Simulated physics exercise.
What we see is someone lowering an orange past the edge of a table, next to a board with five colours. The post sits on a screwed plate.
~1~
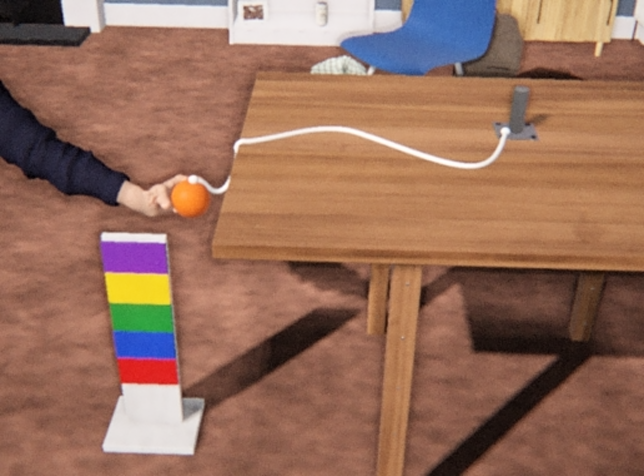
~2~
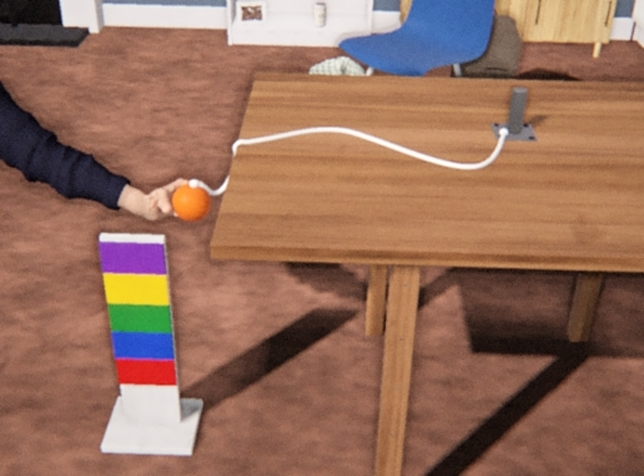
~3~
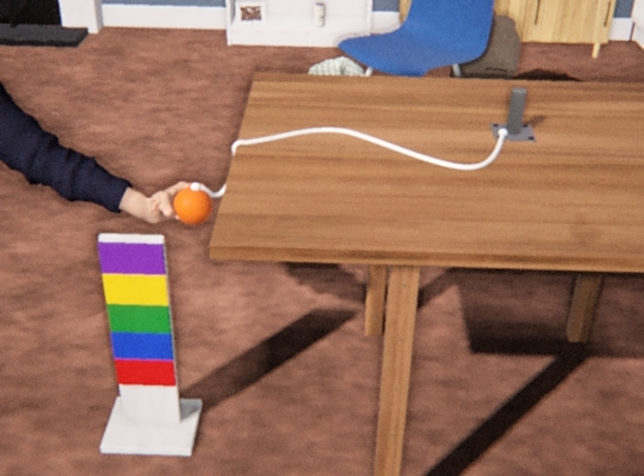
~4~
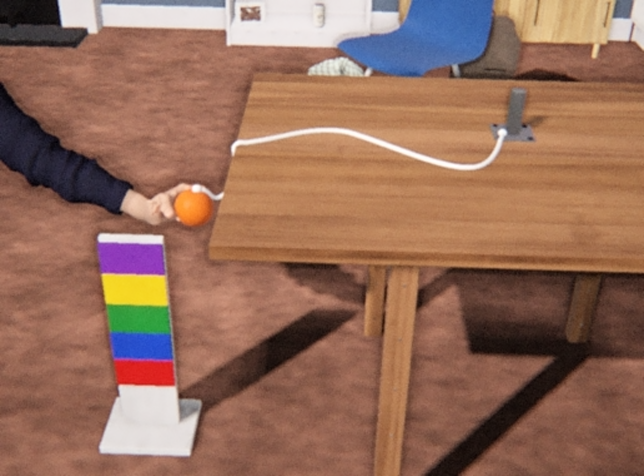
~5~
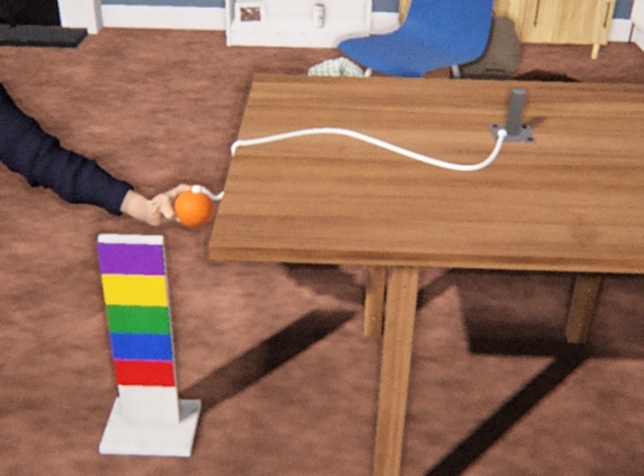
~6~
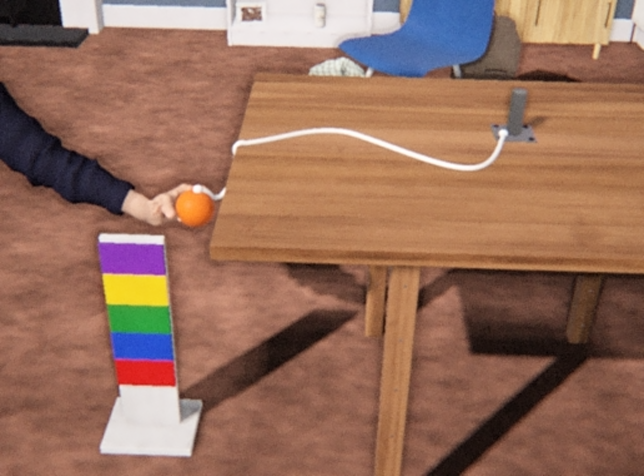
At first, a hand holds an orange ball just off the left edge of a wooden table, with a white cord running from it across the tabletop to a small grey post. The hand and ball dip very slightly, then stay almost still above and beside the striped colour stand.
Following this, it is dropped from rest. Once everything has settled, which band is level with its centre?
The green band.
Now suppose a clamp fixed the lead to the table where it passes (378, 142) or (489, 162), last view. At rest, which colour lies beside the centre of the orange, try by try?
For the first place it's purple, and for the second yellow.
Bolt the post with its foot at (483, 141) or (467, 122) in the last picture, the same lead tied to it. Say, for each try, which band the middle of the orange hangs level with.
Try one - blue; try two - blue.
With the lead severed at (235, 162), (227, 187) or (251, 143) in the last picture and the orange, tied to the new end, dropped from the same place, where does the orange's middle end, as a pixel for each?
Try 1: About (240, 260). Try 2: About (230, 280). Try 3: About (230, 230).
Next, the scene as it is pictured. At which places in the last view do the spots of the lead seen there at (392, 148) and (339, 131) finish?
End positions: About (328, 145) and about (263, 150).
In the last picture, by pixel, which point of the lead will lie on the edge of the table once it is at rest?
It sits at about (311, 132).
Early on, orange near (264, 311); level with green.
Midway, orange near (220, 314); level with green.
Finally, orange near (235, 313); level with green. Its middle rests at the green band.
